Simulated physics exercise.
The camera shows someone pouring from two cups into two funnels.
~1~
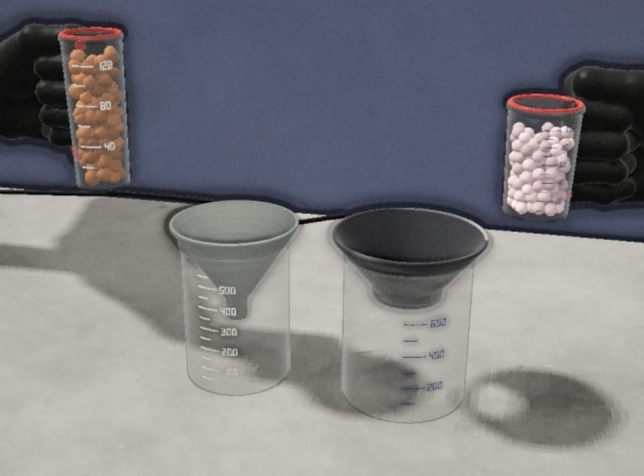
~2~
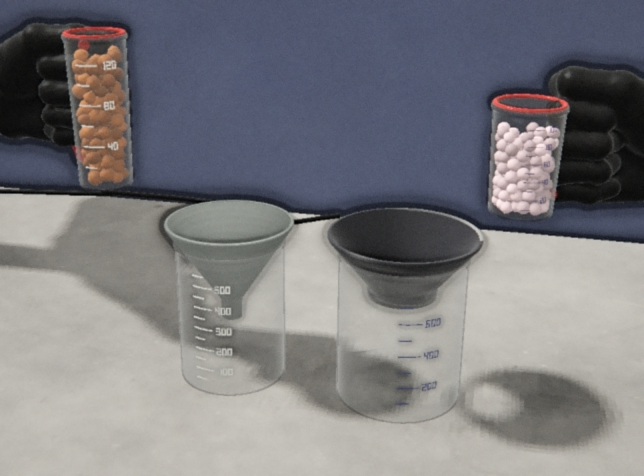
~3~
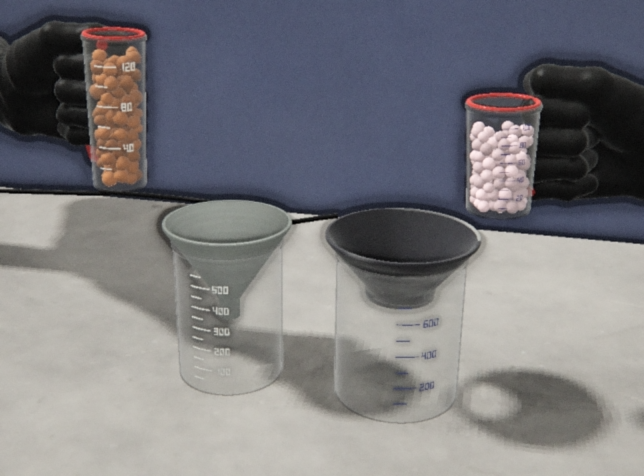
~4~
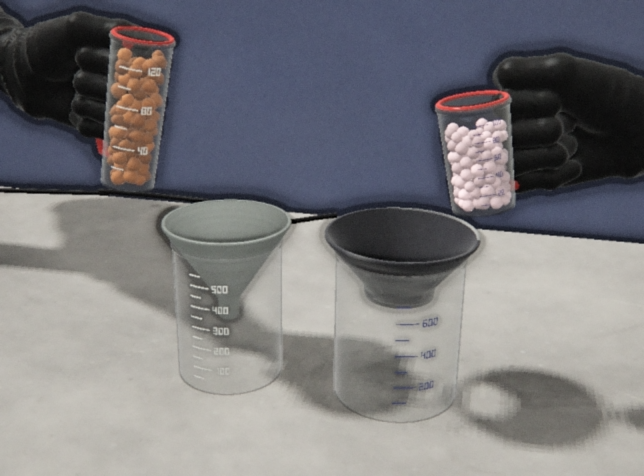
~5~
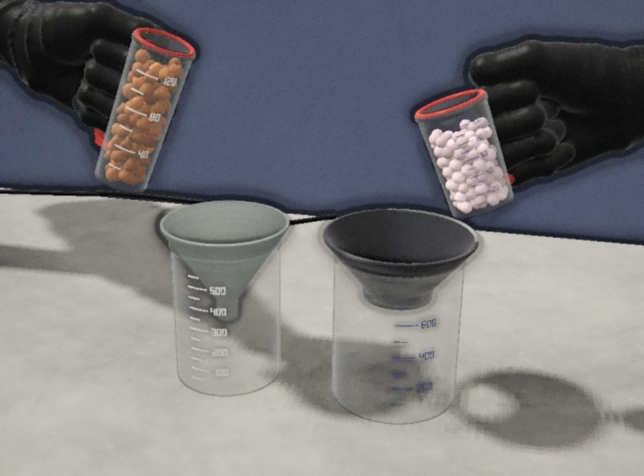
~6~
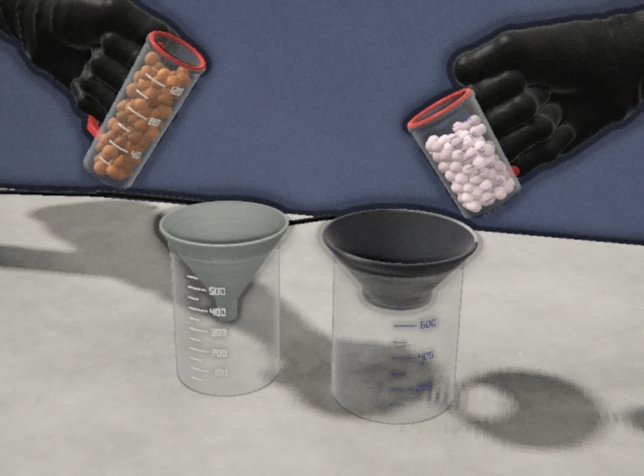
On a pale surface against a blue backdrop, black-gloved hands move a cup of brown pieces and a cup of pale pink beads inward above two funnels set in clear beakers, then tilt both cups toward each other.
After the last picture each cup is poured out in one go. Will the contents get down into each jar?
Outcome: Left funnel: Plugged; right funnel: Open.
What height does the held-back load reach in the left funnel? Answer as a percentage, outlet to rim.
It comes up to roughly 90 per cent.
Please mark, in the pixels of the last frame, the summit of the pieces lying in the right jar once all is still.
(405, 378) or nearby.
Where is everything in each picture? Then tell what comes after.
In the first frame, left funnel (235, 233), outlet at (237, 316), about one piece wide; left cup (97, 110), holding hazelnuts; right funnel (409, 245), outlet at (407, 295), about 6 pieces wide; right cup (540, 158), holding sugar pearls.
In the second frame, left cup (101, 110), upright; right cup (525, 158), upright.
In the third frame, left cup (117, 111), upright; right cup (501, 157), upright.
In the fourth frame, left cup (135, 112), tipped 10°; right cup (478, 154), tipped 10°.
In the fifth frame, left cup (142, 114), tipped 22°; right cup (467, 155), tipped 22°.
In the sixth frame, left funnel (225, 233), outlet at (227, 317); left cup (141, 114), tipped 33°; right funnel (399, 247), outlet at (397, 296); right cup (466, 155), tipped 33°.
Then, 0.40 s later than the last frame, left, every one still in the cup; right, every one still in the cup.
Then, 0.75 s later than the last frame, left, almost all still in the cup, about a tenth in or over the funnel; right, the larger part still in the cup, about a tenth in or over the funnel, just a few down in the jar.
Then, 1.04 s later than the last frame, left, roughly a third still in the cup, roughly half in or over the funnel, just a few down in the jar; right, just a few still in the cup, roughly a third in or over the funnel, roughly two thirds down in the jar.
When it is over, left, almost all stuck in the funnel, about a tenth down in the jar; right, every one down in the jar.
